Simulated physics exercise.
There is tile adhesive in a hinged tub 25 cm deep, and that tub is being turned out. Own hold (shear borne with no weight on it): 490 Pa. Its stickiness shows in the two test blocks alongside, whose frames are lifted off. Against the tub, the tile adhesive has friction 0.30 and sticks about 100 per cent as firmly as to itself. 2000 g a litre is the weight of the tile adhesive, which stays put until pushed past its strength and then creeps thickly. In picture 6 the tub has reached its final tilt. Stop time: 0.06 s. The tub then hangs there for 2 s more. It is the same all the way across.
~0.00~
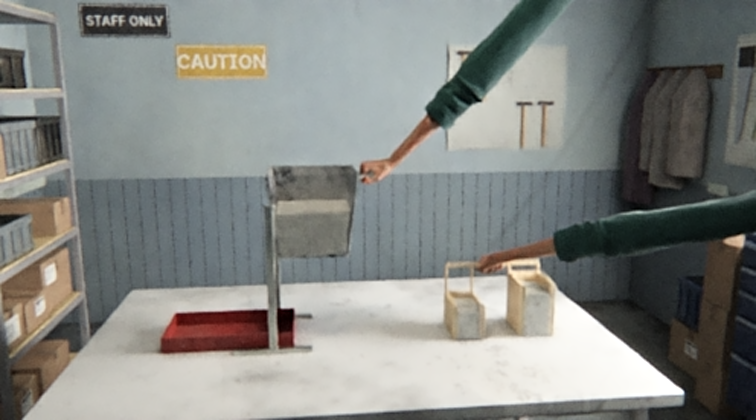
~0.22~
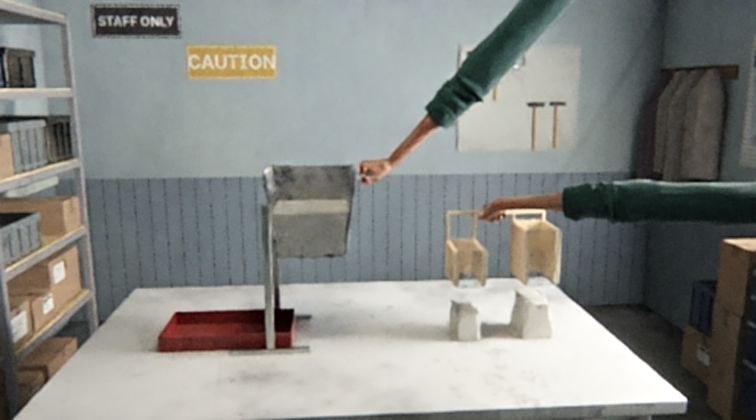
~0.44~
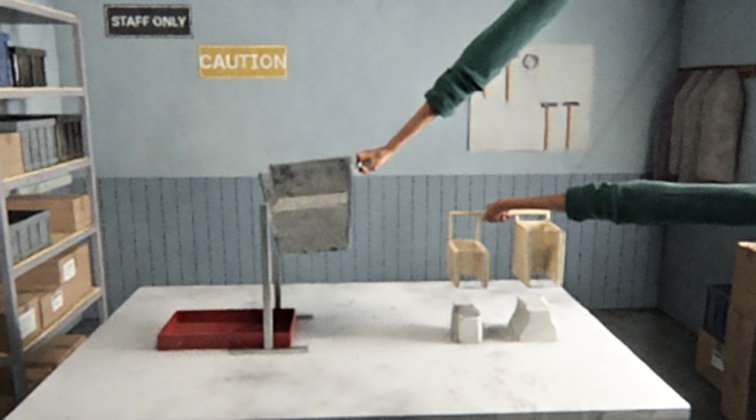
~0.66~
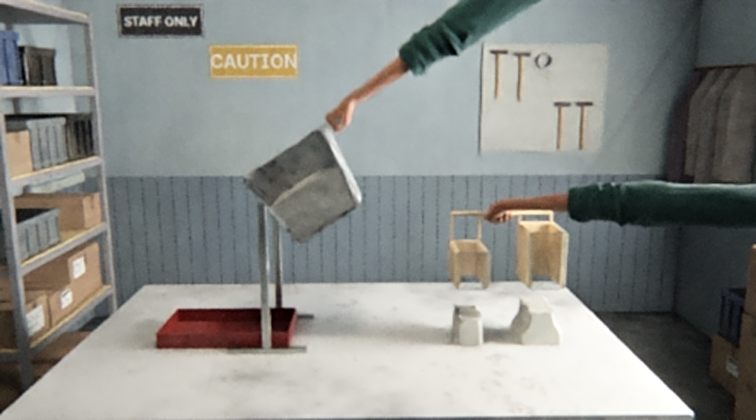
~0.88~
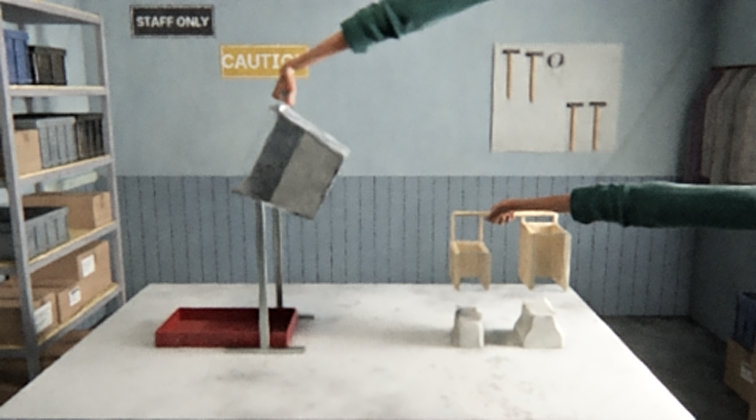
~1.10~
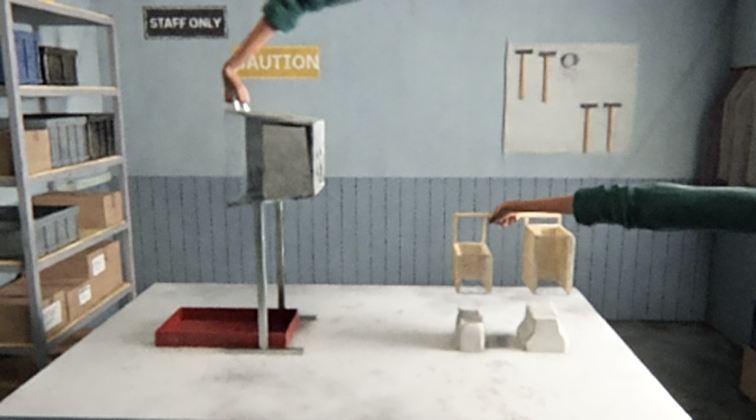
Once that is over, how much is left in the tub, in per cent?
73 %.
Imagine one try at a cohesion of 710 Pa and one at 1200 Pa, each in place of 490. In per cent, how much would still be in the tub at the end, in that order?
About 100 % first, about 100 % second.
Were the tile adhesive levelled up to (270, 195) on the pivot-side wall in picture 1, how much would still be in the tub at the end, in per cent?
I'd put it close to 55 in a hundred.
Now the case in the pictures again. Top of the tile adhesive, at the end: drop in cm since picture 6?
Roughly 11 cm.
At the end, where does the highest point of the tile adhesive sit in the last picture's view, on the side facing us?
(295, 166).
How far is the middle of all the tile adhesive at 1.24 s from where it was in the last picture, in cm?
The change is near 5 cm.
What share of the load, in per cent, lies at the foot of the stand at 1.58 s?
I'd say close to 0 per cent of it.
After 1.24 s, the tub is at 89 degrees and holds 100 %.
After 1.41 s, the tub is at 89 degrees and holds 88 %.
After 1.58 s, the tub is at 89 degrees and holds 74 %.
After 1.75 s, the tub is at 89 degrees and holds 73 %.
After 3.10 s, at the end, the tub is at 89 degrees and holds 73 %.
